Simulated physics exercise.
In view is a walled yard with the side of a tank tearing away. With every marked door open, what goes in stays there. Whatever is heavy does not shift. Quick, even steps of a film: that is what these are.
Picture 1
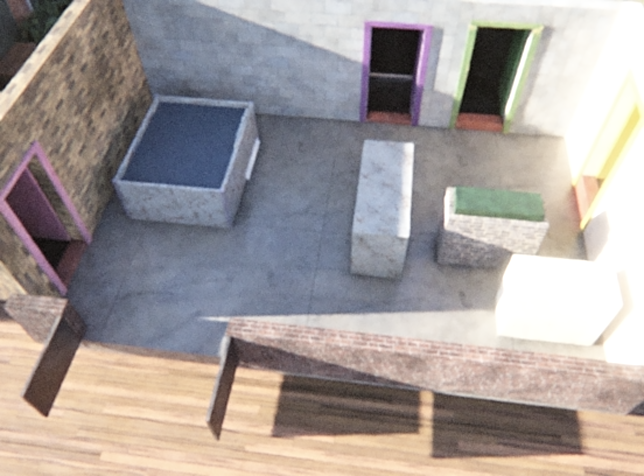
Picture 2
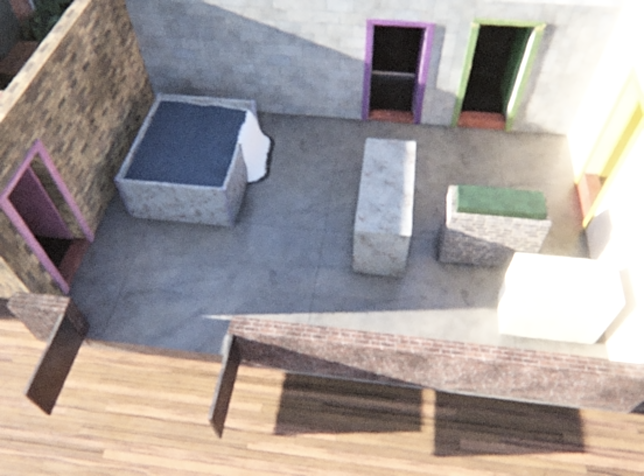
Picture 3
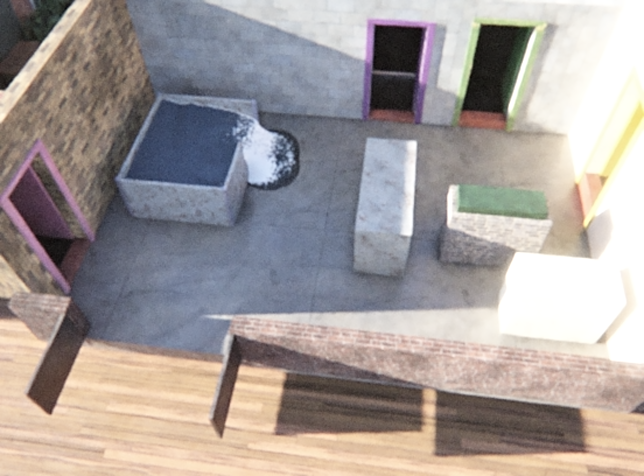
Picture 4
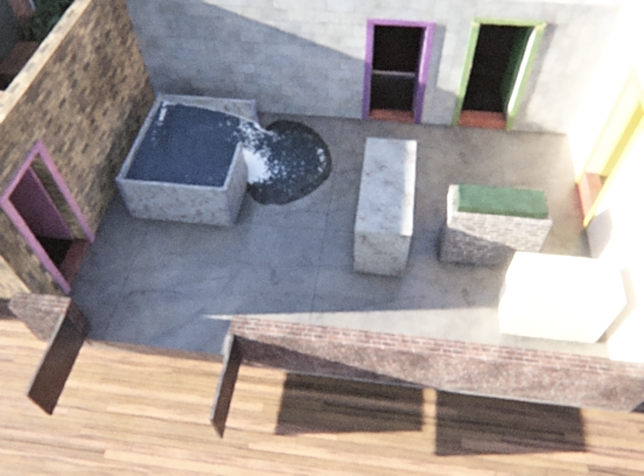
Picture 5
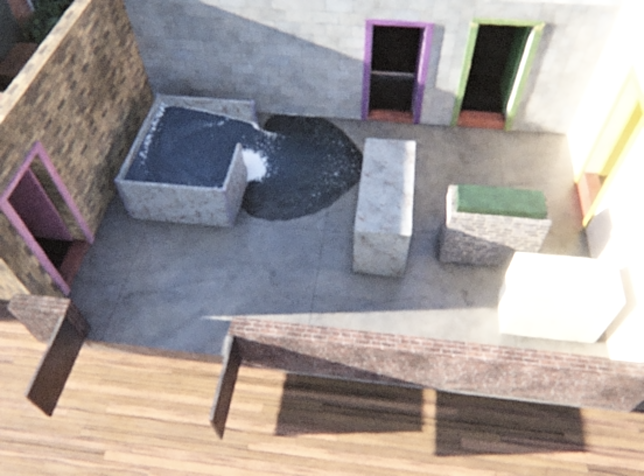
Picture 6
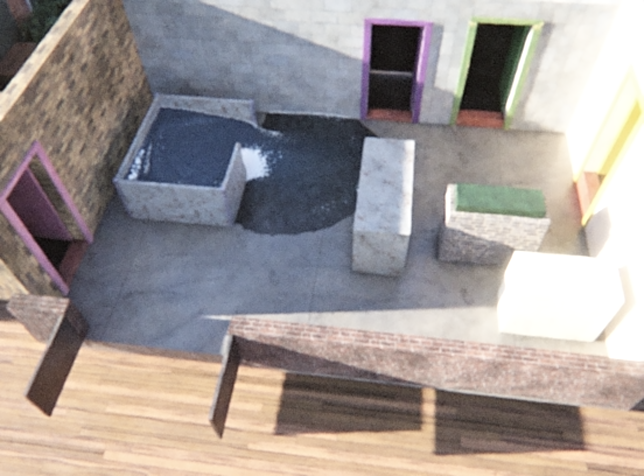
Dark blue water bursts through the right side of an open grey stone tank at the left of a walled yard, seen from high above by a still camera. A pale upright block and a lower green-topped one stand to the right, with purple and green doorways behind and a yellow one far right. White foam gushes out first, then a dark pool spreads rightward across the grey floor and reaches behind the pale block.
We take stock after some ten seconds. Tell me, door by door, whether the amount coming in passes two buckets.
In order: The green door lets in little enough there; the yellow door lets in little enough there; the pink door lets in little enough there; the purple door lets too much in there.
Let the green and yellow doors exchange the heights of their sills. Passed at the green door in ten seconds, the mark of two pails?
Then: Green lets less in.
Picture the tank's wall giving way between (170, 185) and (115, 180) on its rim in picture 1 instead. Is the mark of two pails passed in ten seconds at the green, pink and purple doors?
One by one: The green door takes less; the pink door lets more in; the purple door takes less.
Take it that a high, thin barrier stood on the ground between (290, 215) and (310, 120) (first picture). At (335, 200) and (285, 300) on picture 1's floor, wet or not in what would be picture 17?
Result, in order: Bone-dry / swamped.
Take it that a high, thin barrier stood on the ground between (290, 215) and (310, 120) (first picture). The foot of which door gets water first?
Earliest: The purple-painted one.
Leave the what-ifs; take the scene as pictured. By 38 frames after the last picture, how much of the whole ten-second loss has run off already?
It comes to around 45 per cent.
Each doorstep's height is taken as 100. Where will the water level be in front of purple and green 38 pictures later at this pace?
Estimate, in order: 90 and 60 percent.
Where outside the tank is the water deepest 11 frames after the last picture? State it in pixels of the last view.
Near (570, 159).
A moment on, water covers 30 % of the floor; the green door wet at the sill, nothing in, the yellow door not reached, the pink door not reached, the purple door under two buckets in.
Next, water covers 45 % of the floor; the green door wet at the sill, nothing in, the yellow door wet at the sill, nothing in, the pink door not reached, the purple door under two buckets in.
Then, water covers 60 % of the floor; the green door wet at the sill, nothing in, the yellow door wet at the sill, nothing in, the pink door not reached, the purple door over two buckets in.
Later, water covers 85 % of the floor; the green door wet at the sill, nothing in, the yellow door wet at the sill, nothing in, the pink door wet at the sill, nothing in, the purple door over two buckets in.
In the end, water covers 95 % of the floor; the green door wet at the sill, nothing in, the yellow door wet at the sill, nothing in, the pink door wet at the sill, nothing in, the purple door over two buckets in.
